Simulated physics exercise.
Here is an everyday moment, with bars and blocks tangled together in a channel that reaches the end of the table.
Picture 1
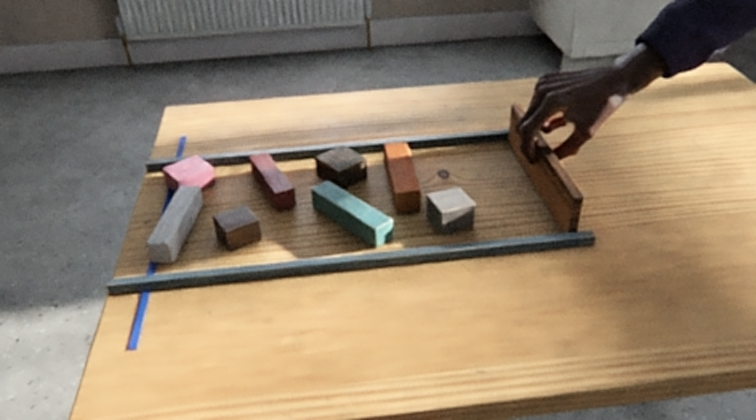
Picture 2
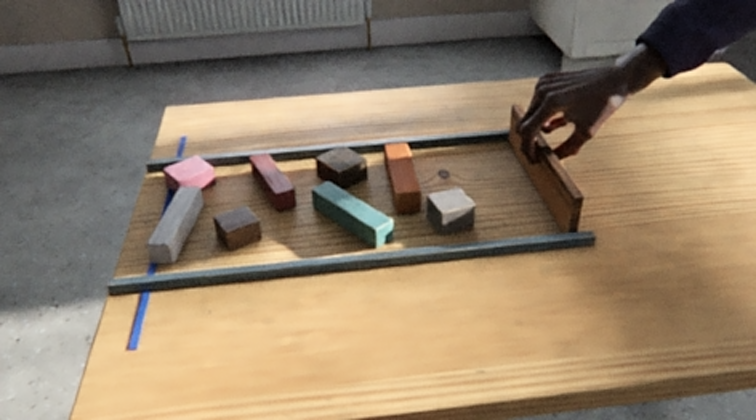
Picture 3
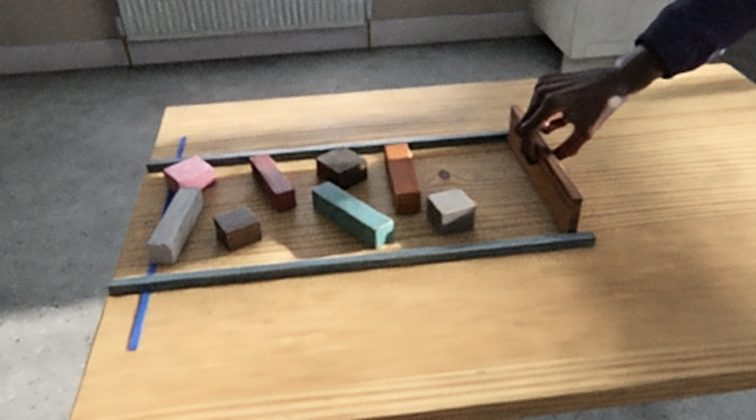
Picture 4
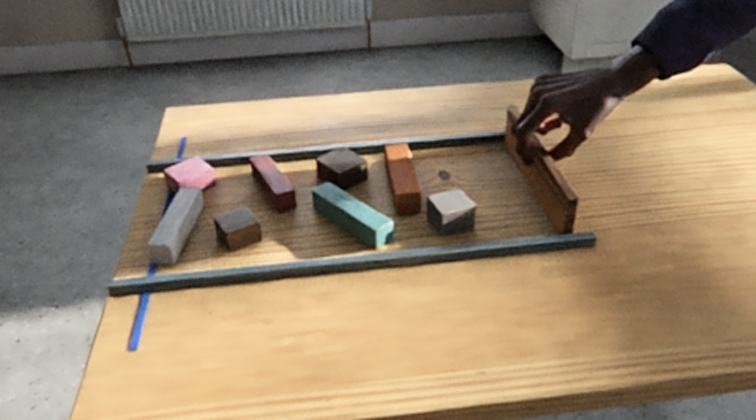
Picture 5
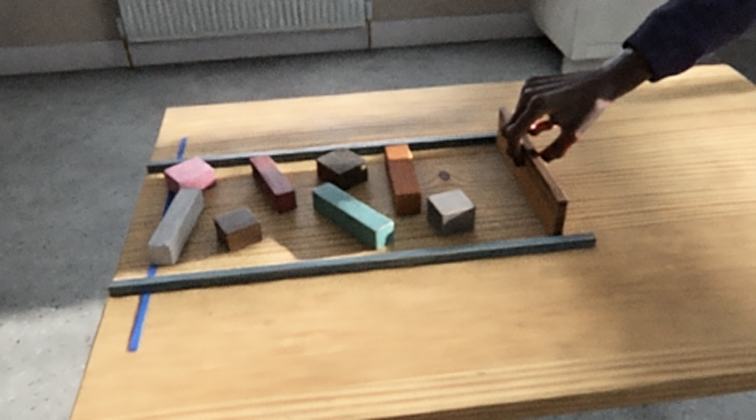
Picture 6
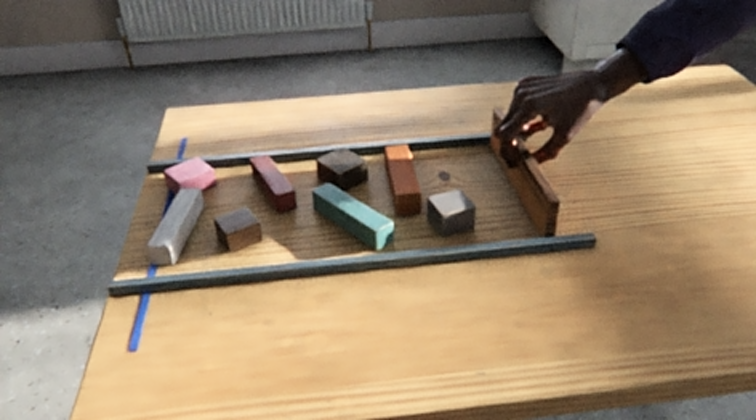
A dark-skinned hand in a dark sleeve grips a brown wooden board at the right of a channel between two dark rails on a pale wooden table, seen from above at an angle. Inside lie pink, brown, black and grey blocks among whitish-grey, red, turquoise and orange bars, with blue tape across the left end. The hand slides the board slightly left, while the pieces and camera stay still.
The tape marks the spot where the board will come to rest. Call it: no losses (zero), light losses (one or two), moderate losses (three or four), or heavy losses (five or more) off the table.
Heavy losses.
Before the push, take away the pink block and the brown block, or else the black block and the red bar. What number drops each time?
The answer is 4 and then 4.
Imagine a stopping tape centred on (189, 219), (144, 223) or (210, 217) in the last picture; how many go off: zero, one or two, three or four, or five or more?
3 or 4; five or over; one to two.
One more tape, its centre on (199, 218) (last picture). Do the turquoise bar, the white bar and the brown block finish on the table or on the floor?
Taking each: The turquoise bar holds its spot, the white bar topples, the brown block topples.
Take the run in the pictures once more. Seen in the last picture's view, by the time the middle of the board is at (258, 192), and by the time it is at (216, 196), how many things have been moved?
Well, it's 8 at the first one and 8 at the second.
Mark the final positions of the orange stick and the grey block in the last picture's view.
In order, first (153, 200), then (136, 241).
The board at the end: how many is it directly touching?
It is in contact with 2.
A little later, none off yet; white bar at rest near (178, 224); pink block at rest near (190, 178); brown block at rest near (238, 230).
Next, none off yet; white bar at rest near (175, 225); pink block shifted a little near (177, 179); brown block shifted about its own width near (204, 230).
When it is over, the number that fall off is five or more; down, turquoise bar, black block, red bar, brown block, pink block and white bar.
